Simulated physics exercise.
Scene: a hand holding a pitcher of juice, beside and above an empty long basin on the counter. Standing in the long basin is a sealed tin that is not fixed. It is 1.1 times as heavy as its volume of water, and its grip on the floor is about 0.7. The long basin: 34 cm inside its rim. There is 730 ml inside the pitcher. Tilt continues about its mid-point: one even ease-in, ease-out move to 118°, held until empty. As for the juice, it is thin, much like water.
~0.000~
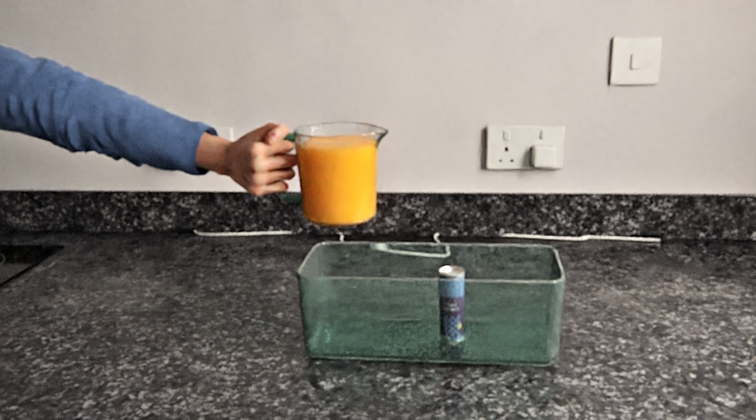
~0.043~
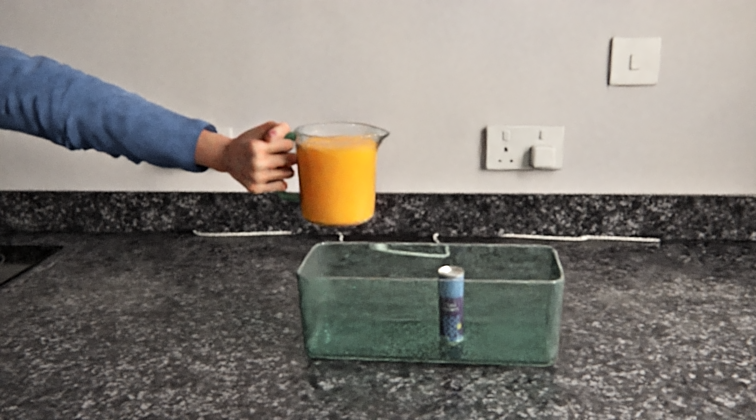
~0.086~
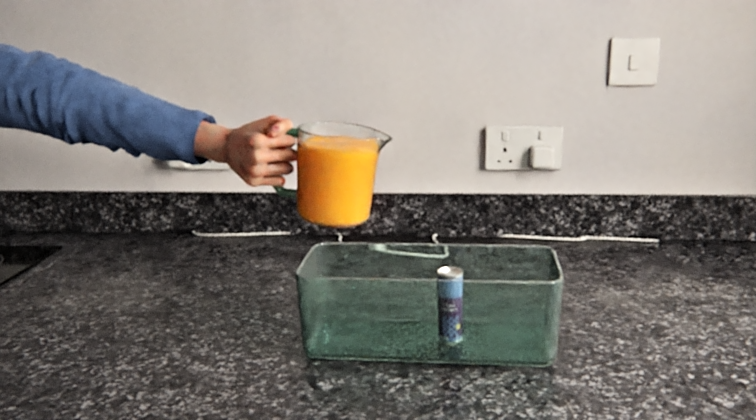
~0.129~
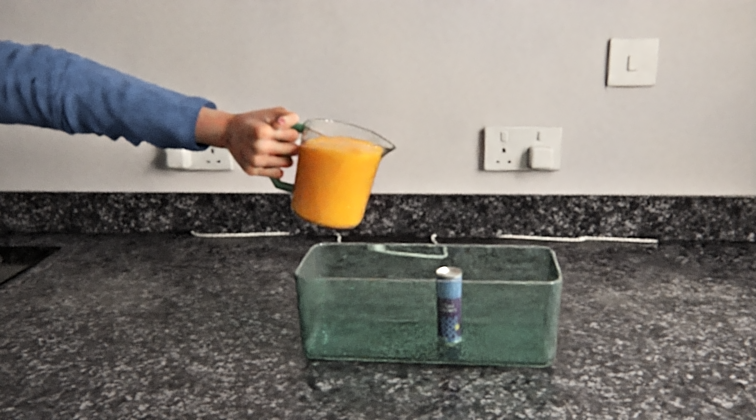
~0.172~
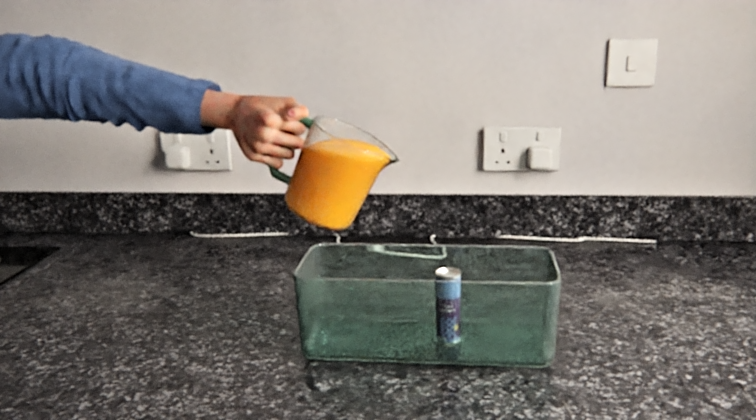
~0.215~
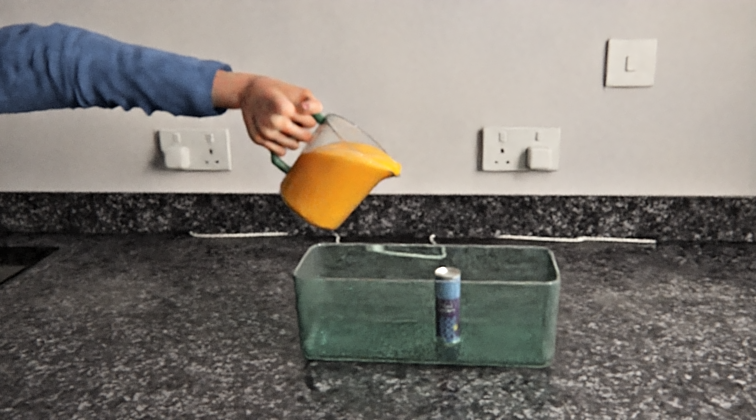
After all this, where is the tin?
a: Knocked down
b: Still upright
The answer is a.
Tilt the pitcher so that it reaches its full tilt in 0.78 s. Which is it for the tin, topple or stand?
The tin tips over.
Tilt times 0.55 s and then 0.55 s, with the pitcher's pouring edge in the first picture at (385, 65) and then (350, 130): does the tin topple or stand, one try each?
Trial 1 - tin tips; trial 2 - tin stays standing.
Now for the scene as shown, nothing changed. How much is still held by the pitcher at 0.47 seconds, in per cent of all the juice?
Around 42 in a hundred.
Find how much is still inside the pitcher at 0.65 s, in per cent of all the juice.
About 4 % is still there.
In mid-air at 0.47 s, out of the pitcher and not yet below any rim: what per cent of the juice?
Near 24 in a hundred.
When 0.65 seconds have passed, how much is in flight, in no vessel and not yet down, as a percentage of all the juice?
I'd put it at about 6 per cent of the liquid.
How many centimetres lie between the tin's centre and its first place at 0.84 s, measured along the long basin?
About 8 cm.
Then, 0.47 s in, the tilt is 111° and 41 per cent is still to pour; the tin stands where it began.
Then, 0.65 s in, the tilt is 118° and 4 per cent is still to pour; the tin leans 22°.
Then, 0.84 s in, the tilt is 118° and 0 per cent is still to pour; the tin lies on its side.
Then, 1.05 s in, the tilt is 118° and 0 per cent is still to pour; the tin lies on its side.
Finally, the tin lies on its side.
